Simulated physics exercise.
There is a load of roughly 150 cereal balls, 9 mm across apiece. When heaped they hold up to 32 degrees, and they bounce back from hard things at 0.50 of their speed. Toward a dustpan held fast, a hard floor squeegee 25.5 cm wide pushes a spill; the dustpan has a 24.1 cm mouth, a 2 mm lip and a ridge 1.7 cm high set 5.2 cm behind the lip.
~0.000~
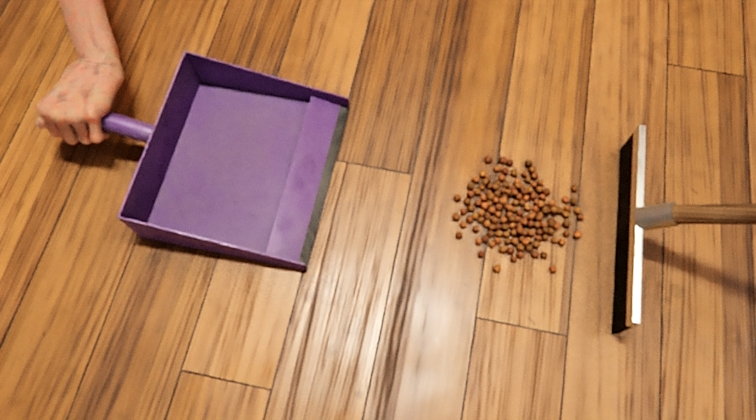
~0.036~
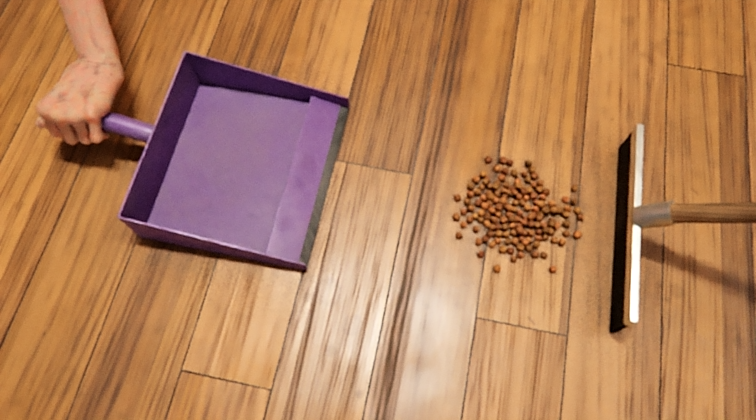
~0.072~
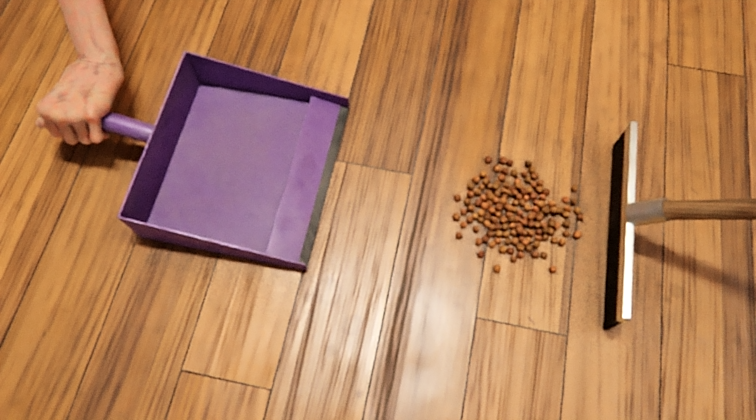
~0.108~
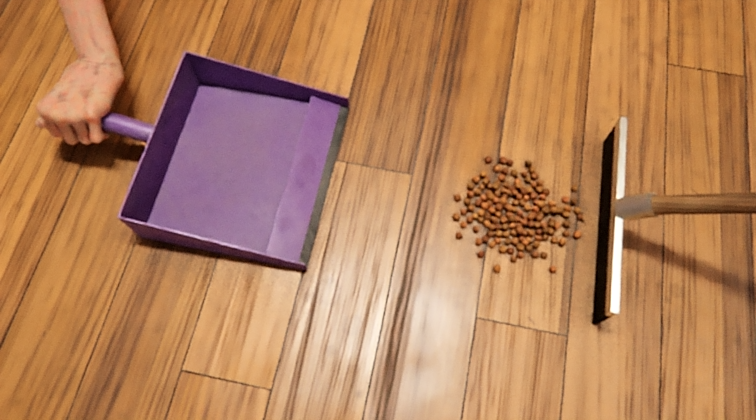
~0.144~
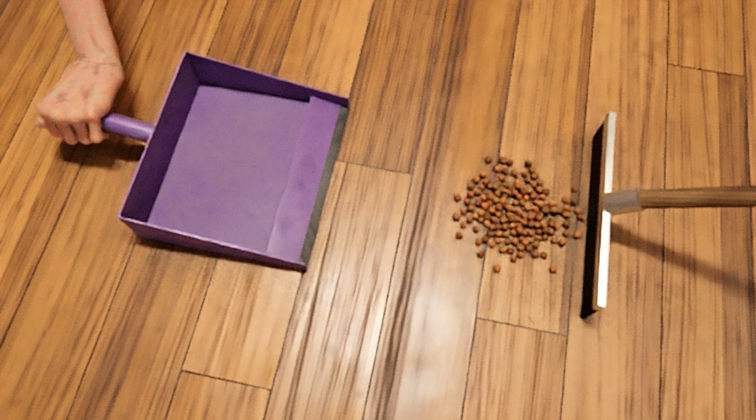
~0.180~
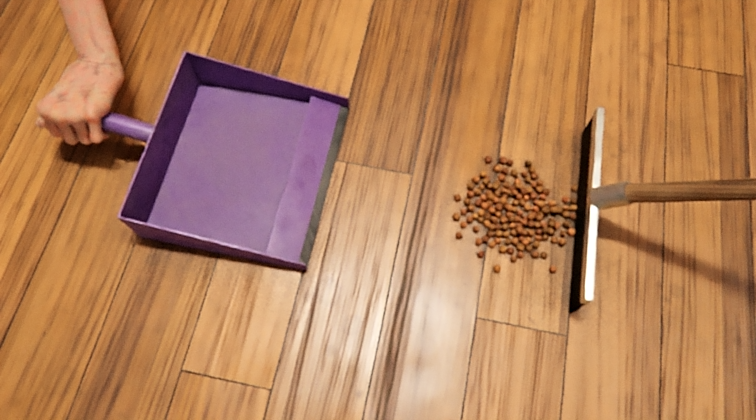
The clip opens on a wooden floor where a hand at the left holds a purple dustpan still, with a loose pile of small brown balls to its right. From the right, a wooden-handled squeegee slides a short way left until its blade meets the pile's near edge, the balls barely shifting.
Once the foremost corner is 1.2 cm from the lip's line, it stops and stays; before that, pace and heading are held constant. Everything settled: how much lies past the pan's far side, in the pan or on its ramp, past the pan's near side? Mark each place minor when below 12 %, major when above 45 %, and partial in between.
Far side - partial; pan - partial; near side - minor.
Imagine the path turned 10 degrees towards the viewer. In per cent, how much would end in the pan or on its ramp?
About 60 percent would end up there.
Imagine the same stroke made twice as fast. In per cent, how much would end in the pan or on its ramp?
About 40 %.
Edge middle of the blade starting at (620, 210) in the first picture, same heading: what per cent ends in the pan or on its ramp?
Estimate: Near 25 %.
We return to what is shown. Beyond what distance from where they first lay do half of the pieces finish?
26 cm or thereabouts.
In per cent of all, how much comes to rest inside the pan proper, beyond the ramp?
Close to 0 per cent.
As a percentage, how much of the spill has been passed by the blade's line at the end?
Close to 15 percent.
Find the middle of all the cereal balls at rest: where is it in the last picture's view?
After settling, the middle sits near (330, 146).
Then, at 0.55 s, middle of the blade 18 cm from the lip; 0 % over the lip, far side 5 %, near side 0 %.
Then, at 0.80 s, middle of the blade 8 cm from the lip; 0 % over the lip, far side 10 %, near side 0 %.
After 1.16 s, middle of the blade 1 cm from the lip; 40 % over the lip, far side 20 %, near side 0 %.
At rest (1.6 s), far side 20 %, pan 40 %, near side 0 %, in front of the lip or behind the blade 45 %.
